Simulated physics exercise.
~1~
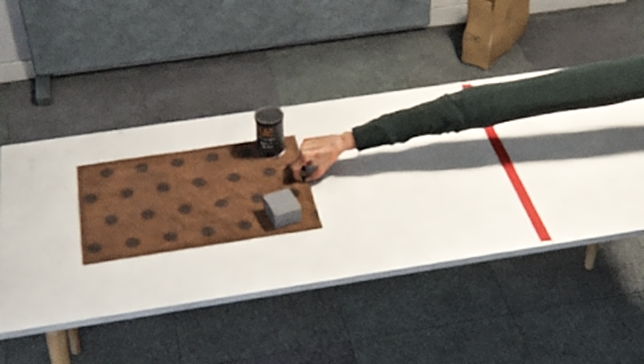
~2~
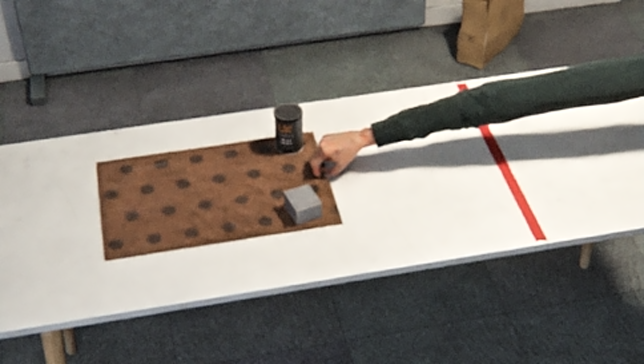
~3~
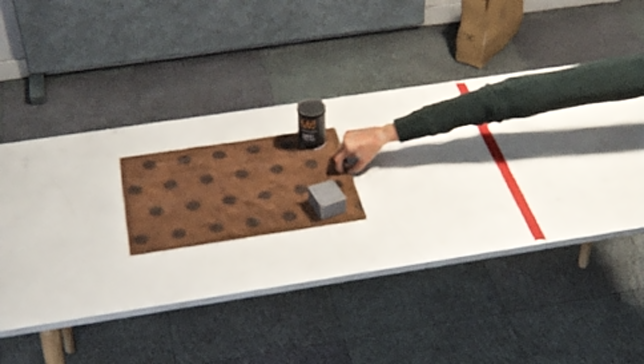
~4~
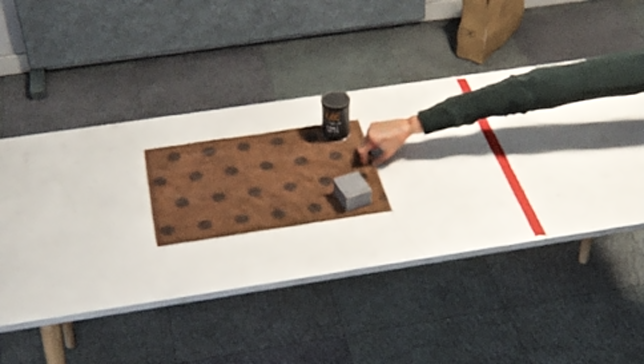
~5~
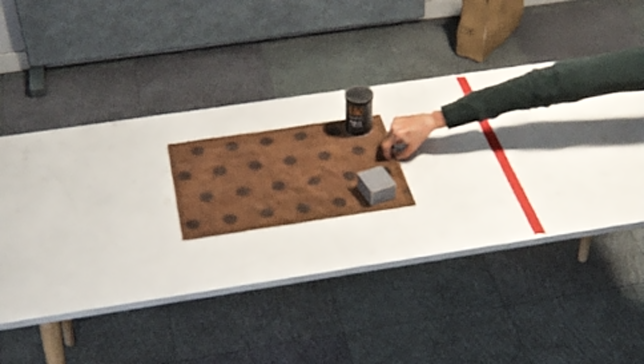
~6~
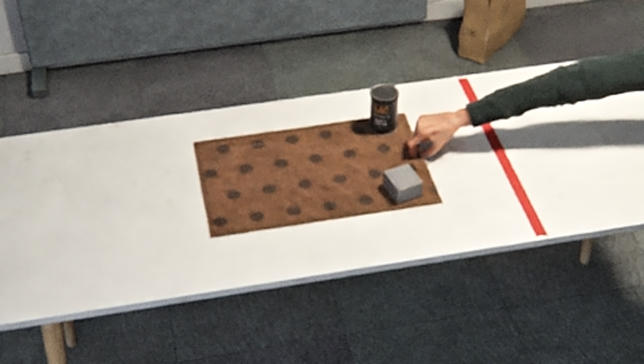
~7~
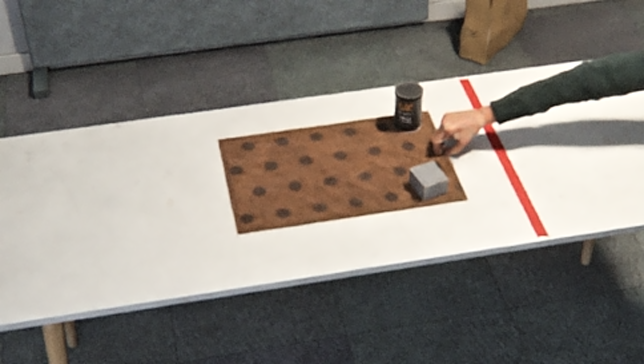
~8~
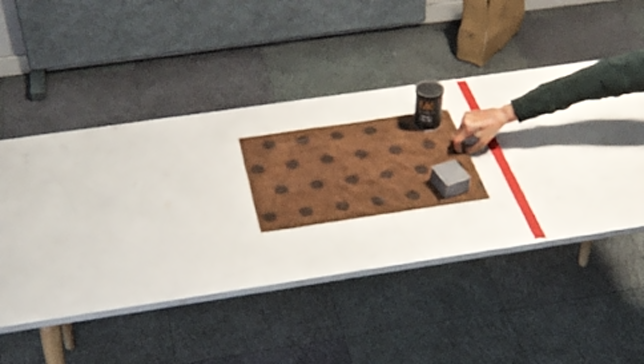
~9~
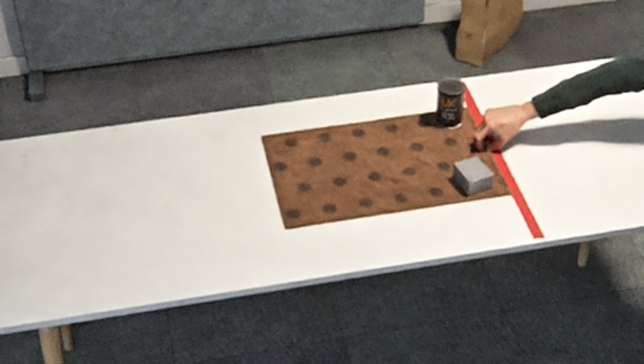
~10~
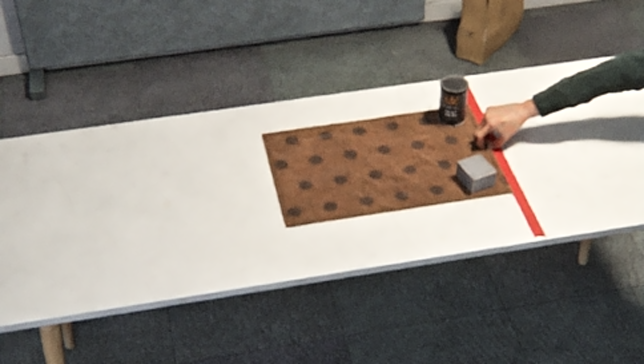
Brown spotted place mat carrying an upright black tin and grey block, pulled right by a hand, stopping at red tape.
